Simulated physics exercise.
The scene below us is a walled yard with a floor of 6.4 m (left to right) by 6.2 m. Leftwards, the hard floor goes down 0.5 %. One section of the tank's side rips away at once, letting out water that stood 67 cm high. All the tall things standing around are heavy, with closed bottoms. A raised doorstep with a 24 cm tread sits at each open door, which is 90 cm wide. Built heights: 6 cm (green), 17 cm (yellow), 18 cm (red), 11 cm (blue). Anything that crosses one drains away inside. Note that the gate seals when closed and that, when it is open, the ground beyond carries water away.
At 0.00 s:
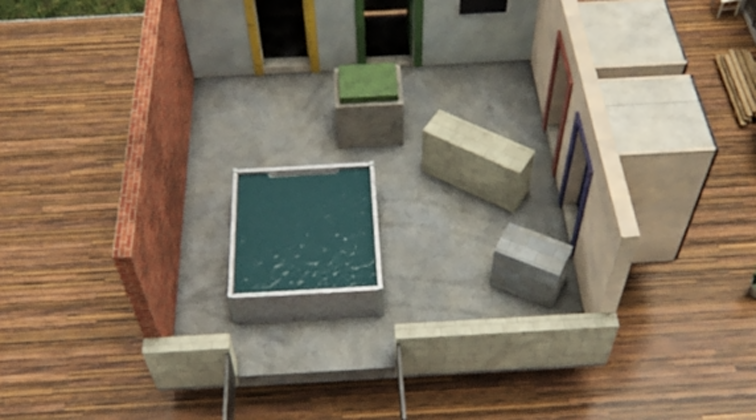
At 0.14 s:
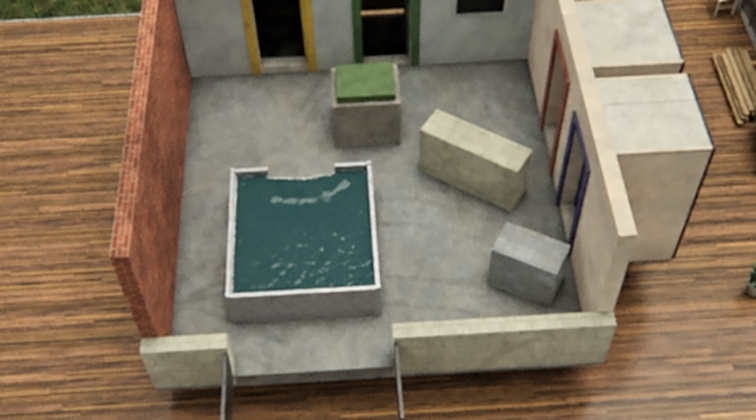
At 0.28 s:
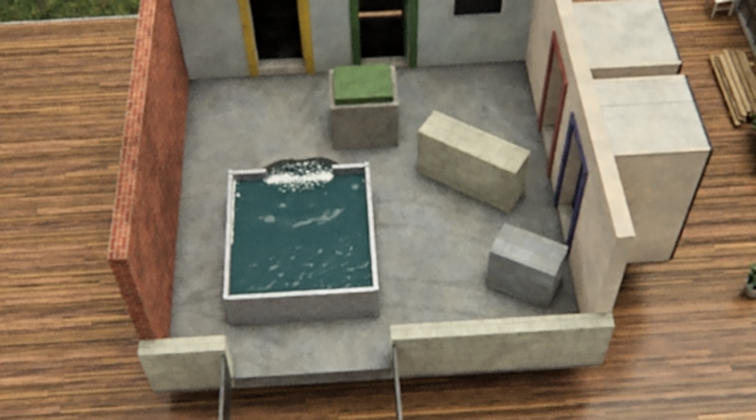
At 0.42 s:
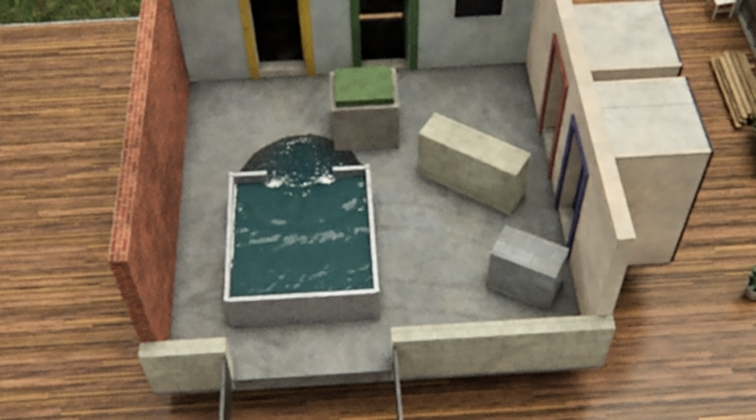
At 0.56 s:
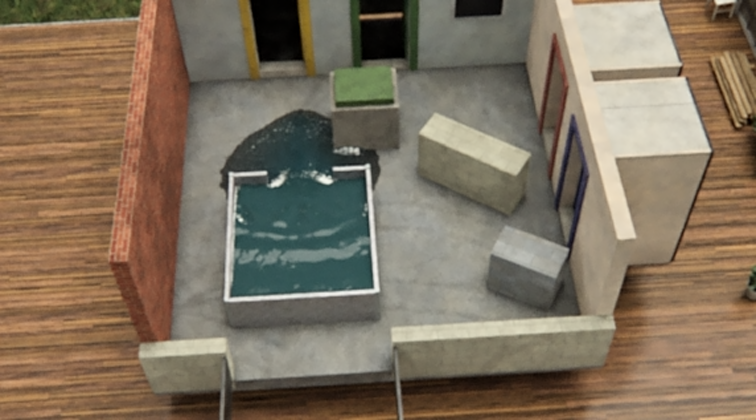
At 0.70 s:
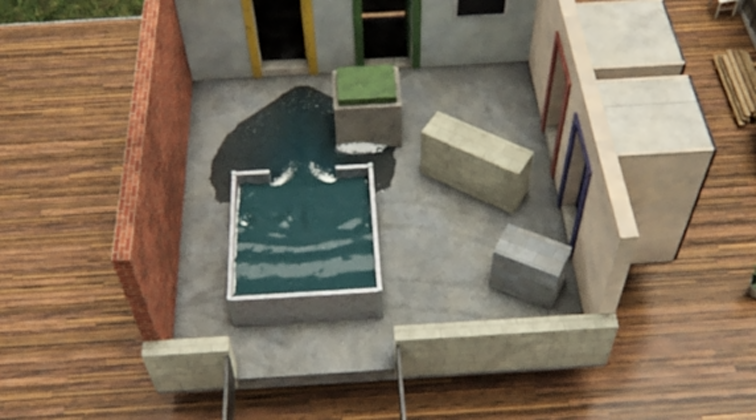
The video shows a walled yard with a square tank of still water; a section of its far side opens, and water pours out, spreading across the grey floor toward the back wall and around a green-topped block.
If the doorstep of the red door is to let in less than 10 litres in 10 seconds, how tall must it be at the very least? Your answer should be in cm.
At the very least, close to 8.5 cm.
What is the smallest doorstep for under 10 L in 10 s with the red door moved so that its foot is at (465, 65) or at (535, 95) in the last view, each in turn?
9.5 and 13.0 cm.
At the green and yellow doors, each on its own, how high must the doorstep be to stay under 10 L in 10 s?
About 8.0 cm at green and 34 cm at yellow.
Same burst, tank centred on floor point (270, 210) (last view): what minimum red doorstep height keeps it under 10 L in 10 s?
With that change, some 11.0 centimetres.
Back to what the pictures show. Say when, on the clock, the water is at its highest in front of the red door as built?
Near 9.0 seconds.
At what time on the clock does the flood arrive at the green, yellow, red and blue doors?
Green 1.4 s, yellow 0.8 s, red 2.4 s, blue 5.5 s.
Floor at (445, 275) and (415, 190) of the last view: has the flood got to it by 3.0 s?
First untouched, then soaked.
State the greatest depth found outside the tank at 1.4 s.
42 cm.
After 1.4 s water covers 30 % of the floor, deepest (42 cm) near (300, 195); it has not reached the red door.
After 3.0 s water covers 50 % of the floor, deepest (32 cm) near (308, 83); 4 cm at the red door, 0 litres in over its 18 cm doorstep.
After 10.0 s water covers 95 % of the floor, deepest (18 cm) near (173, 358); 11 cm at the red door, 0 litres in over its 18 cm doorstep.
At the red door as built, the water arrived by 2.5 s and peaked near 12 cm at 9.2 s.
Run again over the same 10 s with other heights there, 22 litres in over 7 cm, 5 litres over 9.5 cm. The limit of 10 litres is kept from about 8.5 cm up.
